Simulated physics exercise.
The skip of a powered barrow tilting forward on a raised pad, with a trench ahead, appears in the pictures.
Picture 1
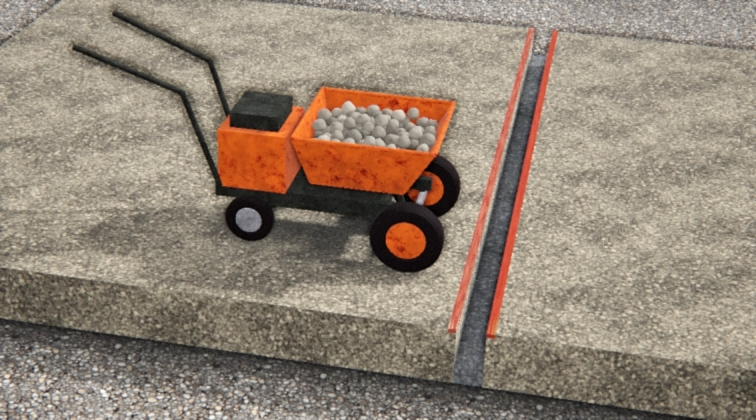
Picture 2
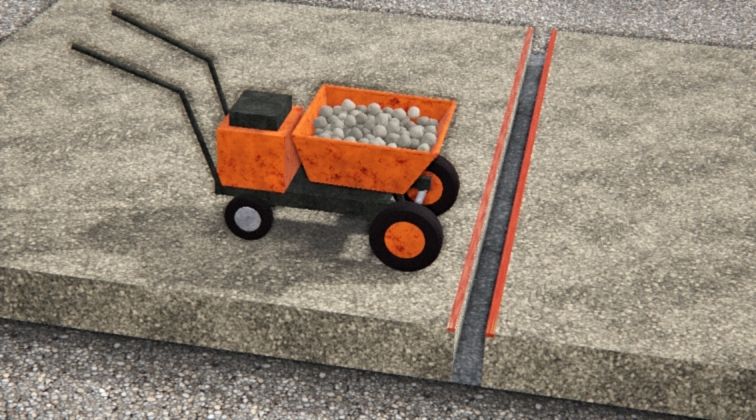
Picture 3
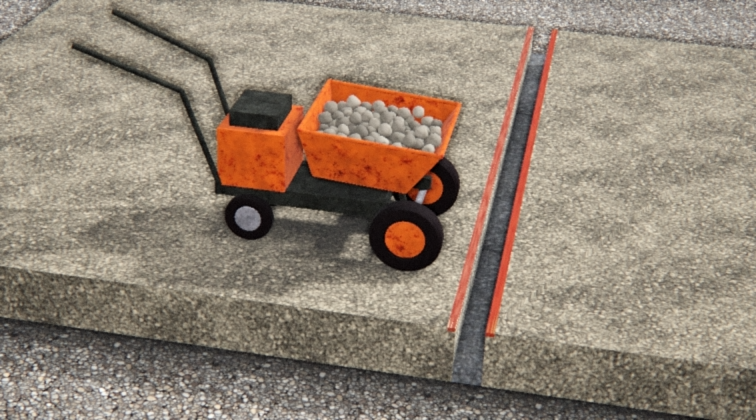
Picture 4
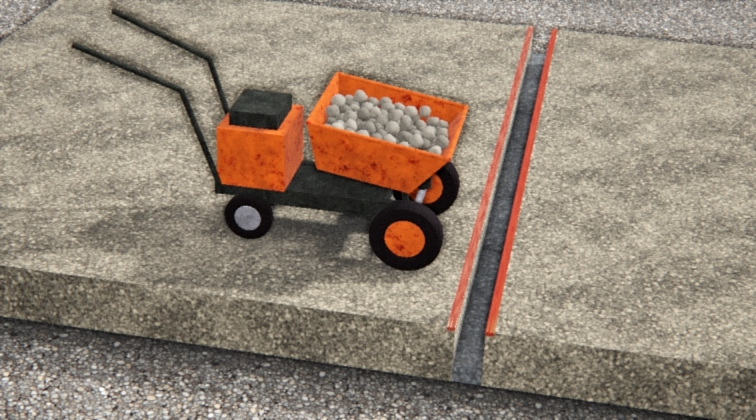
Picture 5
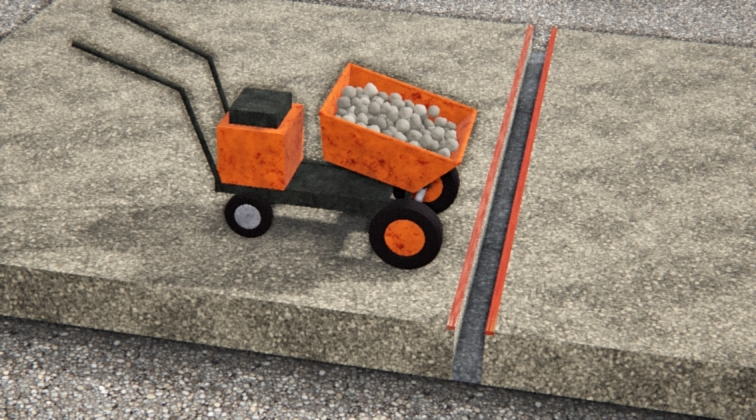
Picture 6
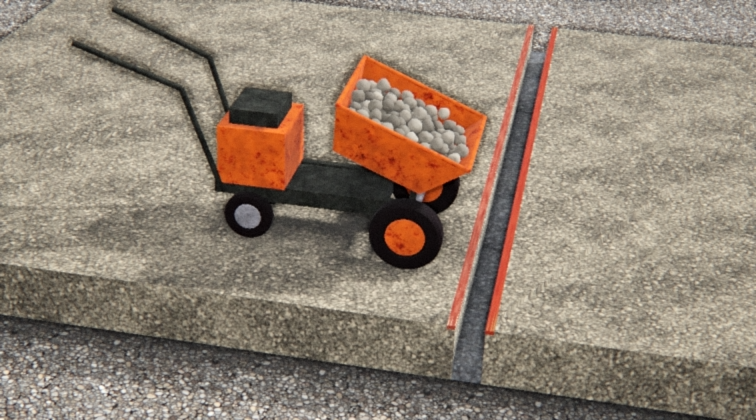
On a raised, speckled grey-brown pad bordered by gravel, seen from above and to one side, a narrow dark trench with red-orange edging runs across the right half. Left of it stands an orange powered barrow with dark handles, black tyres and a skip of pale grey pebbles. The skip starts level, then tilts forward to the right, its rear rising clearly while the barrow and camera stay still.
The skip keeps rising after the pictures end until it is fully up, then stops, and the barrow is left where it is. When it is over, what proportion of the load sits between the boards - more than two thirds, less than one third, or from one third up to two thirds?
Less than one third sits between them.
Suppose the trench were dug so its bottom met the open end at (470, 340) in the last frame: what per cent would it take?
I'd guess close to 0 percent.
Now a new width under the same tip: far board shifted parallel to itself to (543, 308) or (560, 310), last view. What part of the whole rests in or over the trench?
70 %, then 90 %.
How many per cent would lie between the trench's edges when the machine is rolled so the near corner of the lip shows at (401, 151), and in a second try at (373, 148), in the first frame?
You'd get around 50 in a hundred, then 50 in a hundred.
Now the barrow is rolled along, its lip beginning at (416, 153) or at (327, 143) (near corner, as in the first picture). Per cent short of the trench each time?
That works out to 0 per cent for the first position and 50 per cent for the second.
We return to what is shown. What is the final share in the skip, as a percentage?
Roughly 5 percent.
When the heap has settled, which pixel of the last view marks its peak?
Around (538, 243).
Just after the last frame, skip tipped steeply; every one in the skip.
A moment on, skip tipped right over; roughly half in the skip; roughly half beyond it; just a few falling.
Further on, skip tipped right over; about a tenth in the skip; just a few in or heaped over the trench; the larger part beyond it.
When it is over, skip tipped right over; about a tenth in the skip; just a few in or heaped over the trench; almost all beyond it.
